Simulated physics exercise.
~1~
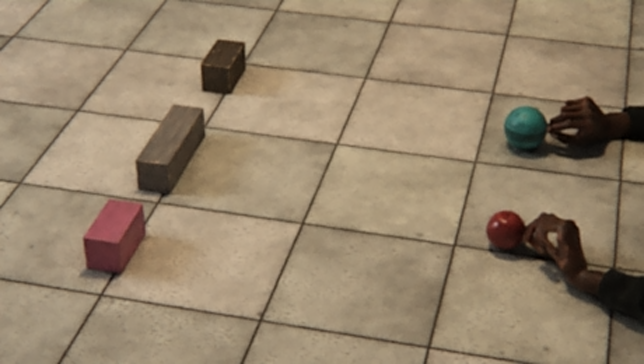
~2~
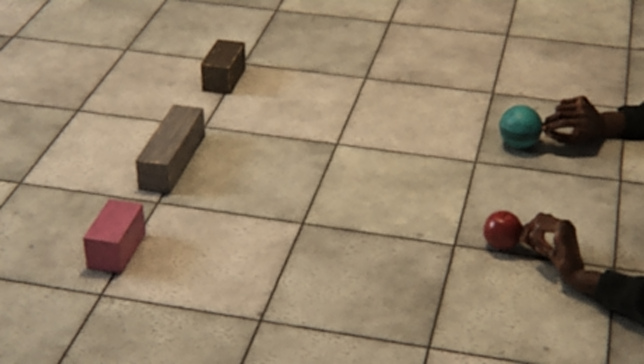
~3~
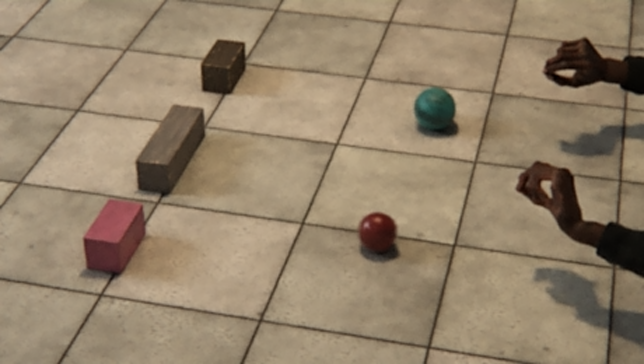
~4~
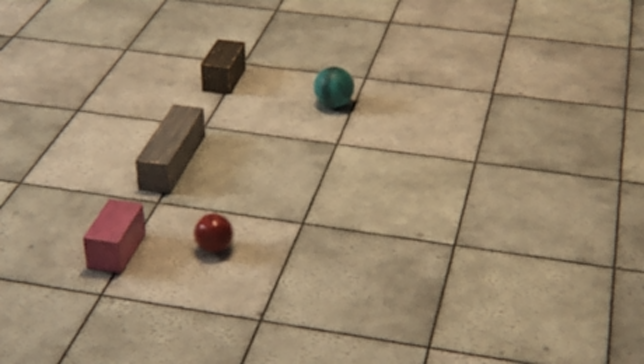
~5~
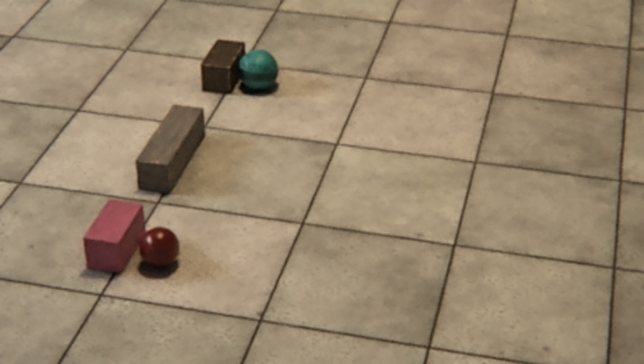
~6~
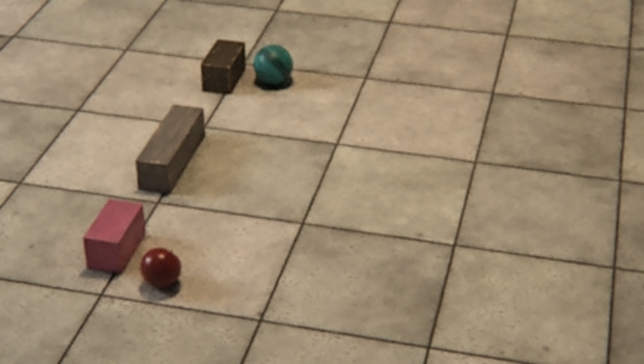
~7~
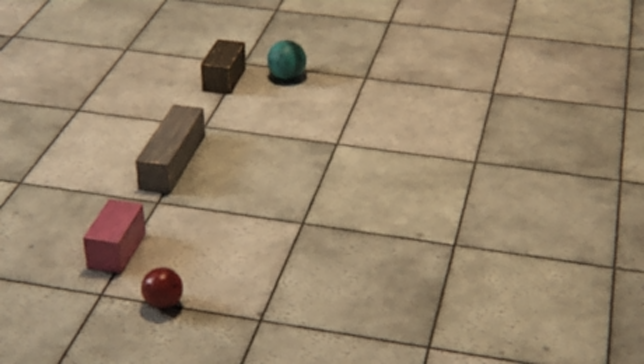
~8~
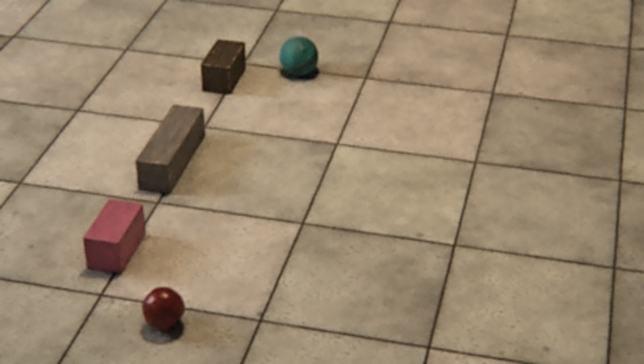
Two hands roll a turquoise ball and a red ball left, and both rebound off blocks.
